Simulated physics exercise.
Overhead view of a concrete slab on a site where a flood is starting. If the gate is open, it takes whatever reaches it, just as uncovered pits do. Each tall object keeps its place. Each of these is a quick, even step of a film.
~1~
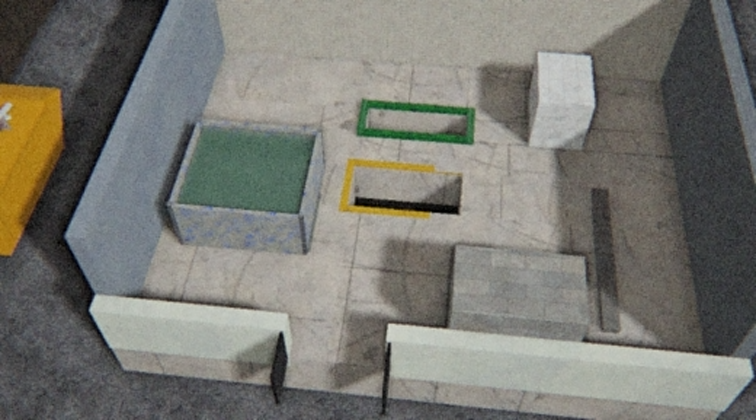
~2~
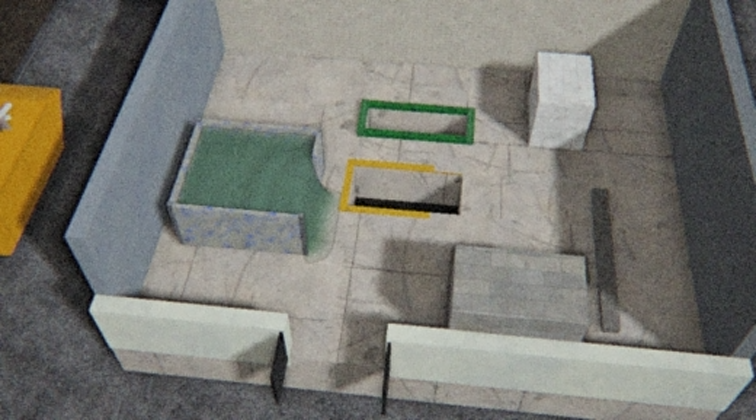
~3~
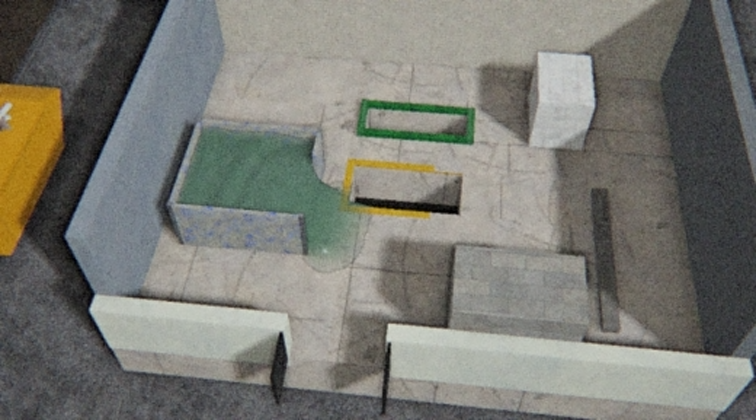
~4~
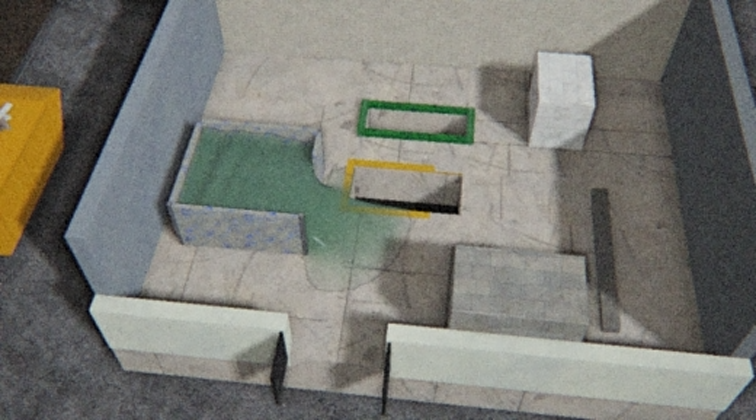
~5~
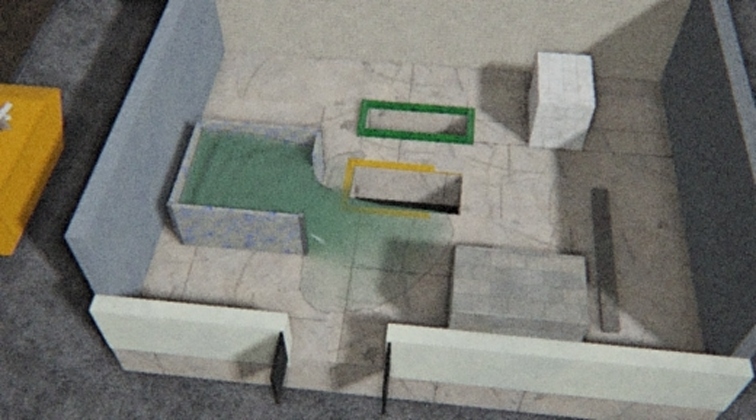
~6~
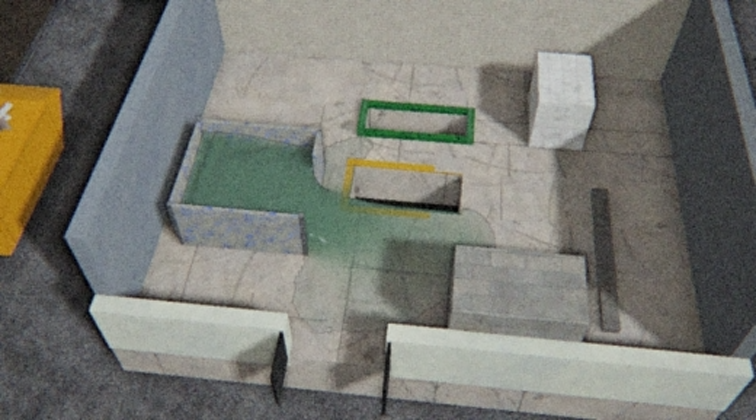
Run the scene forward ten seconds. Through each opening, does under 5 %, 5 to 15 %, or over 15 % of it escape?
One by one: The gate soaks up a medium amount - five to fifteen per cent; the yellow pit soaks up a great deal - past fifteen per cent; the green pit soaks up scarcely any - beneath five per cent.
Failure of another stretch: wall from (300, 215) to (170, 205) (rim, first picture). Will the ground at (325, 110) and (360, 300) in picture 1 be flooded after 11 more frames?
Point one not reached, point two waterlogged.
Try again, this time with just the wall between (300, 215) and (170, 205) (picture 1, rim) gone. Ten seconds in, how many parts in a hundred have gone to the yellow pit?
About 15 percent ends up in the yellow pit, by my reckoning.
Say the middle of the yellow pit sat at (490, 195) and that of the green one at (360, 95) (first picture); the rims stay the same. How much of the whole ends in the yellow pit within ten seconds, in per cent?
Per cent: Yellow 35.
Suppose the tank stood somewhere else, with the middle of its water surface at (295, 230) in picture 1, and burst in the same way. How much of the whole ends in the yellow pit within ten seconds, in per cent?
Share for the yellow pit - 15 in a hundred.
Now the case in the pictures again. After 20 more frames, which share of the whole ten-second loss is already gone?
Close to 60 per cent, I'd say.
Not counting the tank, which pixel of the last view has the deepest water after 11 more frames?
At about (433, 297).
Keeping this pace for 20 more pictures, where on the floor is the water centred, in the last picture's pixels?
Around pixel (416, 242).
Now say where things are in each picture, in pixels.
In the first picture, the water tank at (248, 170) is whole and still.
In the second picture, the front is at (309, 258), out from the gap at (309, 209).
In the third picture, water pours out at (309, 211) and has run to (345, 261).
In the fourth picture, the front is at (404, 214), out from the gap at (309, 213).
In the fifth picture, the front is at (447, 227), out from the gap at (309, 213).
In the sixth picture, water pours out at (309, 213) and has run to (490, 241).
A moment on, water covers 25 % of the floor; the gate 0 %, the yellow pit 10 %, the green pit 0 %.
Next, water covers 35 % of the floor; the gate 2 %, the yellow pit 16 %, the green pit 0 %.
Then, water covers 45 % of the floor; the gate 4 %, the yellow pit 21 %, the green pit 0 %.
Later, water covers 65 % of the floor; the gate 8 %, the yellow pit 26 %, the green pit 0 %.
In the end, water covers 85 % of the floor; the gate 10 %, the yellow pit 32 %, the green pit 0 %.
